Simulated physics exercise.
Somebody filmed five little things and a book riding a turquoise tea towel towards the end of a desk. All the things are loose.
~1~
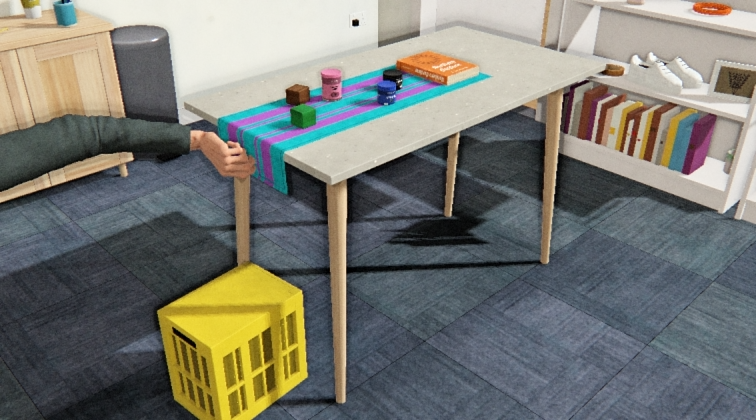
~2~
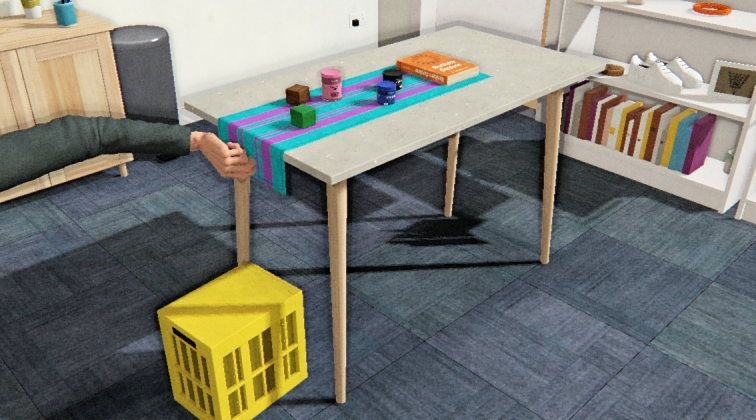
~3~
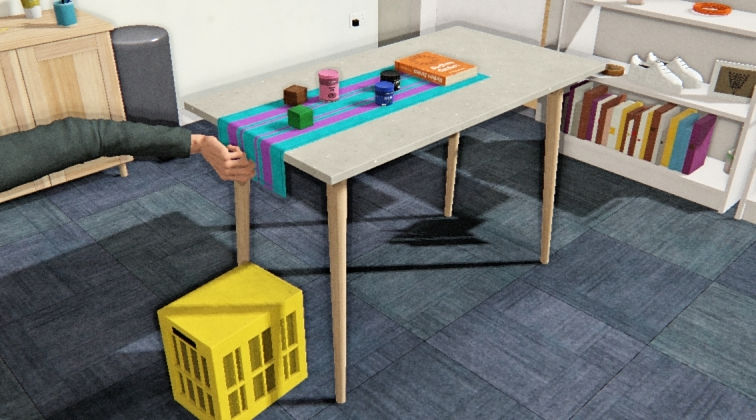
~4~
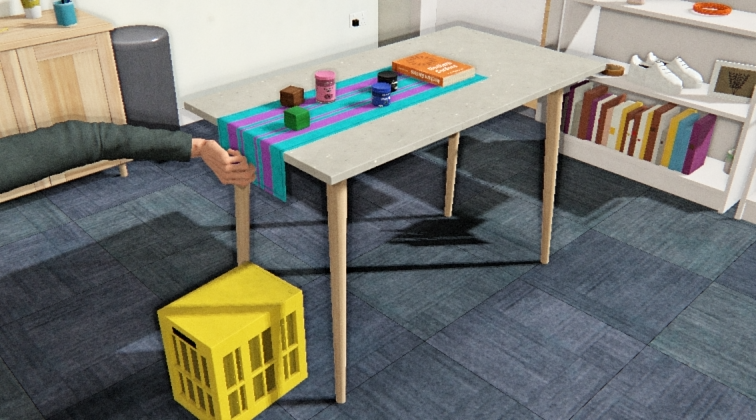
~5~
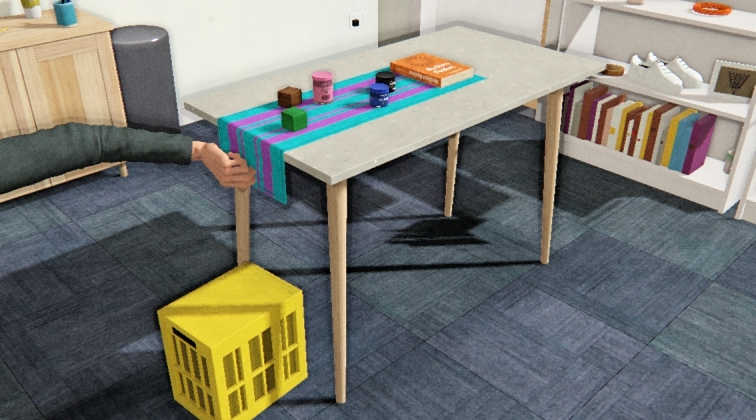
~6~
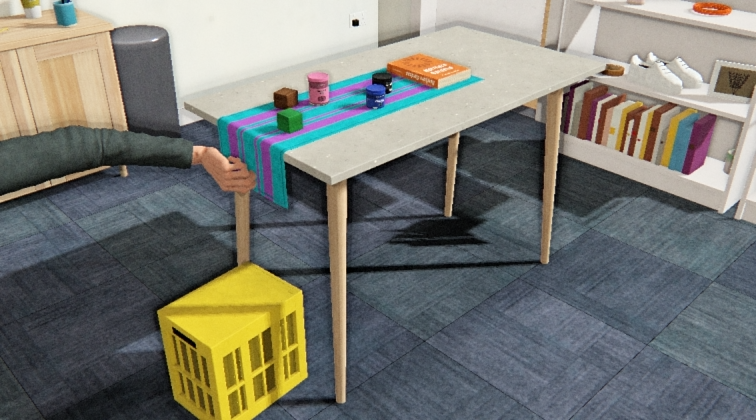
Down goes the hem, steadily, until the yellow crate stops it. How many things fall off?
The answer is three.
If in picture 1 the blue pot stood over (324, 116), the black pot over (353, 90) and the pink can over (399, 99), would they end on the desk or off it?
The blue pot falls; the black pot does not fall; the pink can stays on.
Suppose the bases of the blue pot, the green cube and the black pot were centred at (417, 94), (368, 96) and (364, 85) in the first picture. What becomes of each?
The blue pot does not fall; the green cube holds on; the black pot keeps its place on top.
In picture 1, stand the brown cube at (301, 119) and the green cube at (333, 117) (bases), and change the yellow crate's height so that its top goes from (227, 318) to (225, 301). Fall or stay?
The brown cube tumbles off; the green cube drops off.
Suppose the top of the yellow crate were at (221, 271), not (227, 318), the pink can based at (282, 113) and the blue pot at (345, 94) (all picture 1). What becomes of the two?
The pink can goes over, the blue pot holds on.
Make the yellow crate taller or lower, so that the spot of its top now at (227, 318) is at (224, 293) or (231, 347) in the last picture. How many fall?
The count: 3 and 4.
A little later, hem near (255, 222); green cube gone.
Next, hem near (257, 255); green cube and brown cube gone.
When it is over, hem on the crate; green cube, brown cube and pink can gone. Over the edge go three.
